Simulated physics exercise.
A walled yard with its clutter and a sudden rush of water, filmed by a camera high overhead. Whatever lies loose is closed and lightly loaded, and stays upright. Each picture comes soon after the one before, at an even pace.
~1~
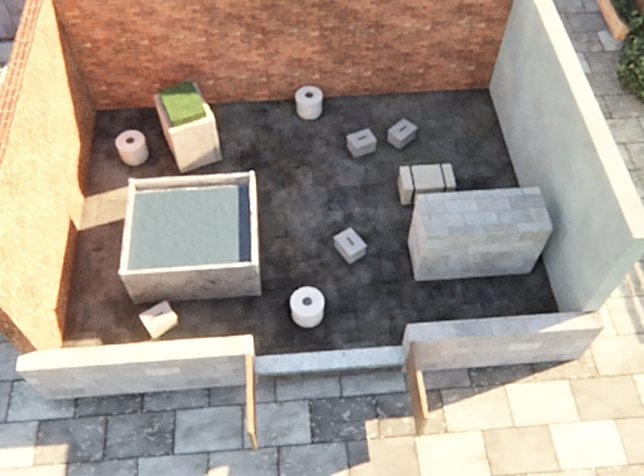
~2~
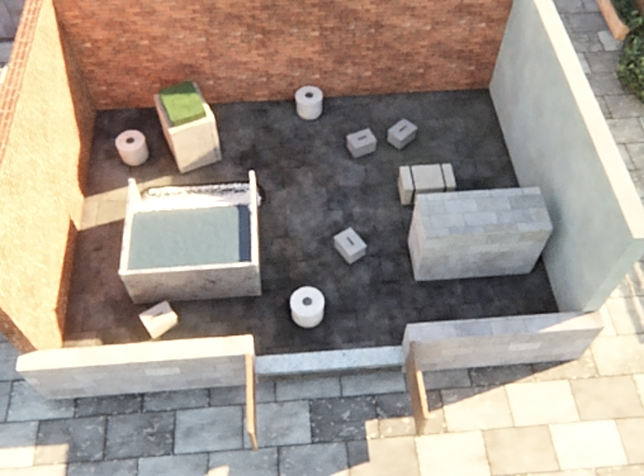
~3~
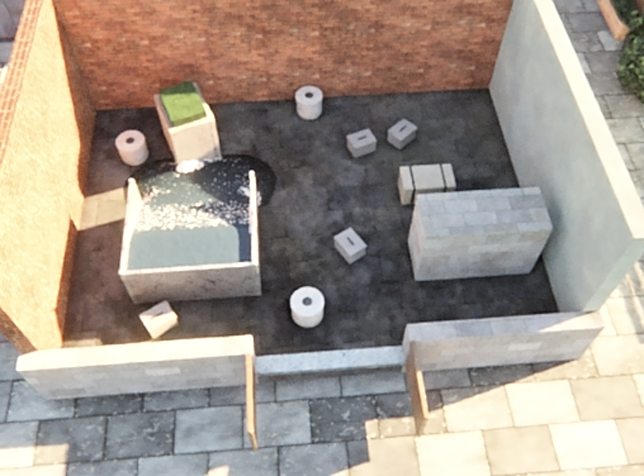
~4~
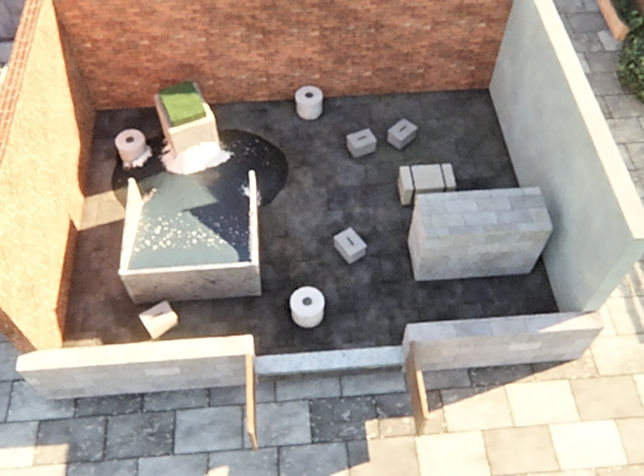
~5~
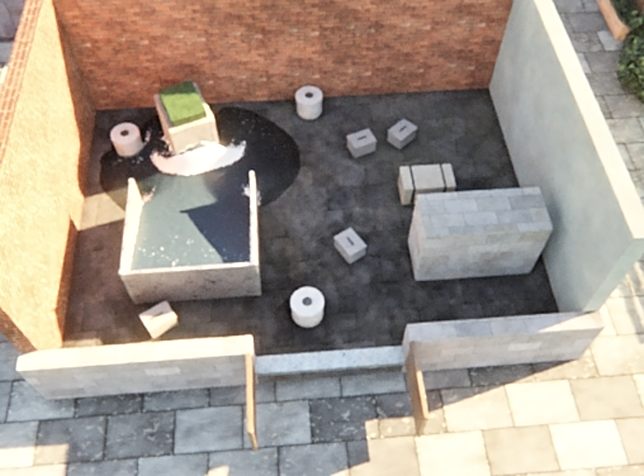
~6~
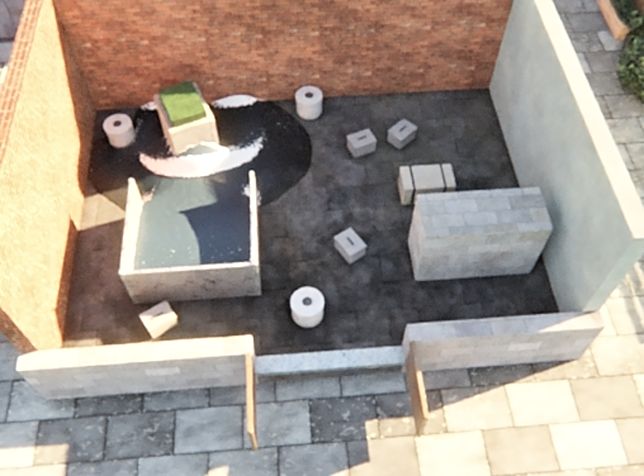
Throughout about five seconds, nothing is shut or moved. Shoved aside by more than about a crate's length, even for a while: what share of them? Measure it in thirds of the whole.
Middle band.
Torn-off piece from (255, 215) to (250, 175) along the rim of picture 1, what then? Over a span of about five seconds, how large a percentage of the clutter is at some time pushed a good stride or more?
Estimate: Roughly 60 per cent.
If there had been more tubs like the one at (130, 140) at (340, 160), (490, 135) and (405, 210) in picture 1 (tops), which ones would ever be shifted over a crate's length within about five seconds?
Displaced, displaced, stays put.
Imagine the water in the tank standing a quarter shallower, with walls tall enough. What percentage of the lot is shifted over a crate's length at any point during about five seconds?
Roughly 50 per cent of them.
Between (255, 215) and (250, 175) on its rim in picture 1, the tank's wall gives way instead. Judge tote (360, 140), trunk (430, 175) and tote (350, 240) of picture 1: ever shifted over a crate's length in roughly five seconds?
Same order as named: Sent that far; sent that far; sent that far.
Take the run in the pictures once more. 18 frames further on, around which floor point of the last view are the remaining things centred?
About (364, 214).
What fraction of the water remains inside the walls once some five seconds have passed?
About 100 percent.
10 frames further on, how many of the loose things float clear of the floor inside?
I get 1.
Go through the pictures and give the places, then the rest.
In the first picture, a tub at (130, 141) rests on the ground; a tote at (362, 138), on the bottom; 0 of 8 have shifted.
In the second picture, a tub at (130, 141) rests on the ground; a tote at (362, 138), on the bottom; 0 of 8 have shifted.
In the third picture, a tub at (130, 141) rests on the ground; a tote at (362, 138) rests on the ground; 0 of 8 have shifted.
In the fourth picture, a tub at (130, 140), on the bottom; a tote at (362, 138), on the bottom; 0 of 8 have shifted.
In the fifth picture, a tub at (125, 133), on the bottom, close to its start; a tote at (362, 138) rests on the ground; 1 of 8 have shifted.
In the sixth picture, a tub at (117, 124), on the bottom, a stride from its start; a tote at (362, 138), on the bottom; 1 of 8 have shifted.
A moment on, 1 of 8 are well off their spots; 1 afloat.
Next, 2 of 8 are well off their spots; 1 afloat.
Later, 4 of 8 are well off their spots; 2 afloat.
In the end, 5 of 8 are well off their spots, and 5 have been at some point; 5 afloat.
